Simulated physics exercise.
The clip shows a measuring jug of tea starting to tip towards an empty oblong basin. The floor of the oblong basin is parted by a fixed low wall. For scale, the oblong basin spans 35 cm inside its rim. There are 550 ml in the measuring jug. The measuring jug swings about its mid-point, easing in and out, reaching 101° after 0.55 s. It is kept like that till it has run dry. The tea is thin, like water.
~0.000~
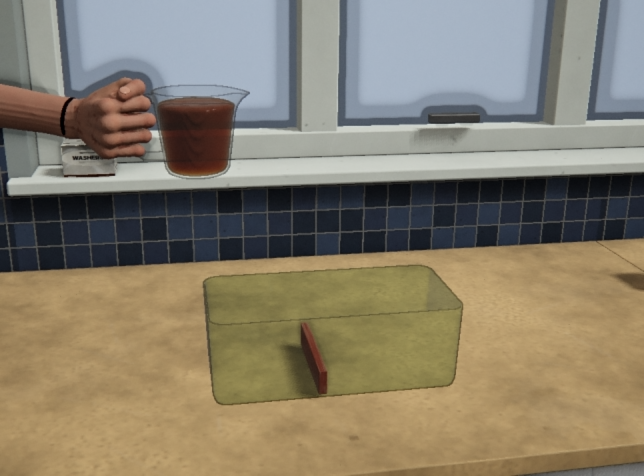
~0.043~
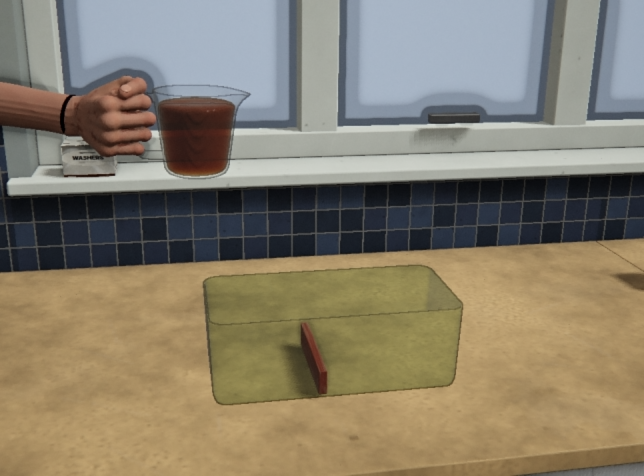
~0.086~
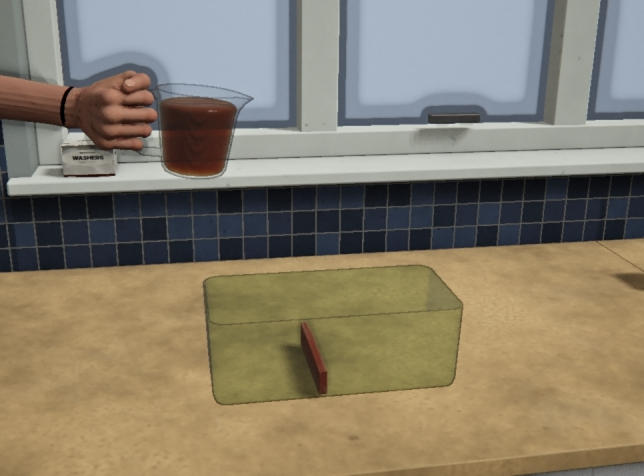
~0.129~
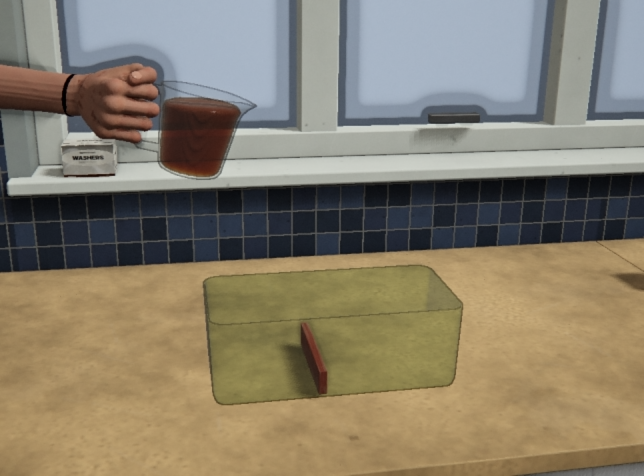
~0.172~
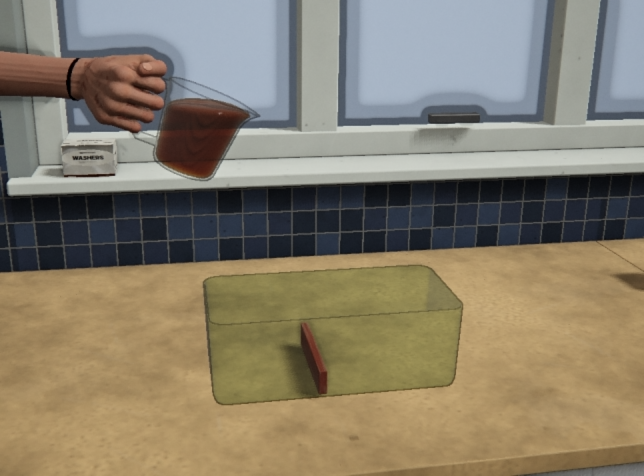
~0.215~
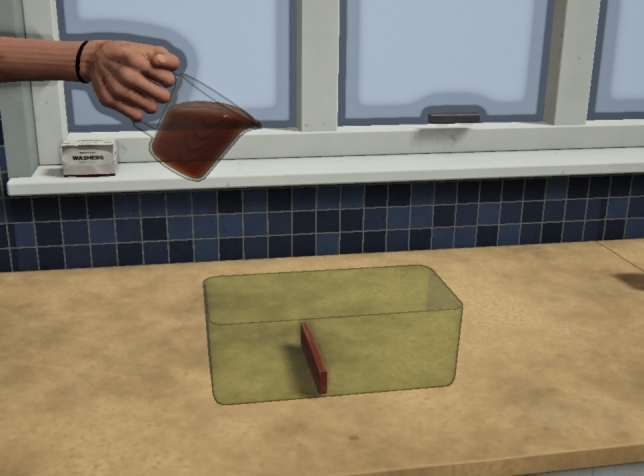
A kitchen counter with a pale wooden top, backed by blue tiles and a white-framed window, is seen from slightly above by a camera that stays still. A hand at upper left holds a clear jug of reddish-brown tea, above and left of a see-through yellow-green oblong basin with a low red wall inside. The hand tilts the jug rightward, slowly then faster, and the tea shifts to its lip.
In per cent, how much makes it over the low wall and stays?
Roughly 44 per cent is past the wall.
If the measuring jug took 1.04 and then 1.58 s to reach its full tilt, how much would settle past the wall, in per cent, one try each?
First 60, then 60 per cent.
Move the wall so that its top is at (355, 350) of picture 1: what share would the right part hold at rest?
In that case some 15 per cent.
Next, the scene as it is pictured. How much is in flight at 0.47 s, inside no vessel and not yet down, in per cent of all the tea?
Near 46 in a hundred.
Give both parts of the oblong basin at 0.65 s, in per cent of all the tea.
Near 32 on the left, 32 on the right.
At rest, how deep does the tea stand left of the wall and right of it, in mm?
Some 12 mm on the left and 8 mm on the right.
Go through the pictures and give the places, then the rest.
The first frame shows tilt 0°; pouring edge (250, 92); surface from (156, 103) to (235, 102); the oblong basin's rim runs from (206, 301) to (446, 286); the wall's top is at (313, 346).
The second frame shows tilt 2°; pouring edge (251, 93); surface from (157, 103) to (236, 103).
The third frame shows tilt 6°; pouring edge (254, 97); surface from (159, 101) to (238, 104).
The fourth frame shows tilt 13°; pouring edge (257, 105); surface from (163, 101) to (241, 107).
The fifth frame shows tilt 22°; pouring edge (261, 115); surface from (166, 105) to (249, 109).
The sixth frame shows tilt 34°; pouring edge (263, 127); surface from (163, 116) to (259, 121); 1 per cent is over the edge.
By 0.47 s the tilt is 95° and 47 per cent is still to pour, 1 is left of the wall and 6 right of it.
By 0.65 s the tilt is 101° and 10 per cent is still to pour, 33 is left of the wall and 31 right of it.
By 0.84 s the tilt is 101° and 1 per cent is still to pour, 50 is left of the wall and 41 right of it.
By 1.05 s the tilt is 101° and 0 per cent is still to pour, 53 is left of the wall and 43 right of it.
At rest 53 per cent lies left of the wall, 44 right of it and 3 outside.
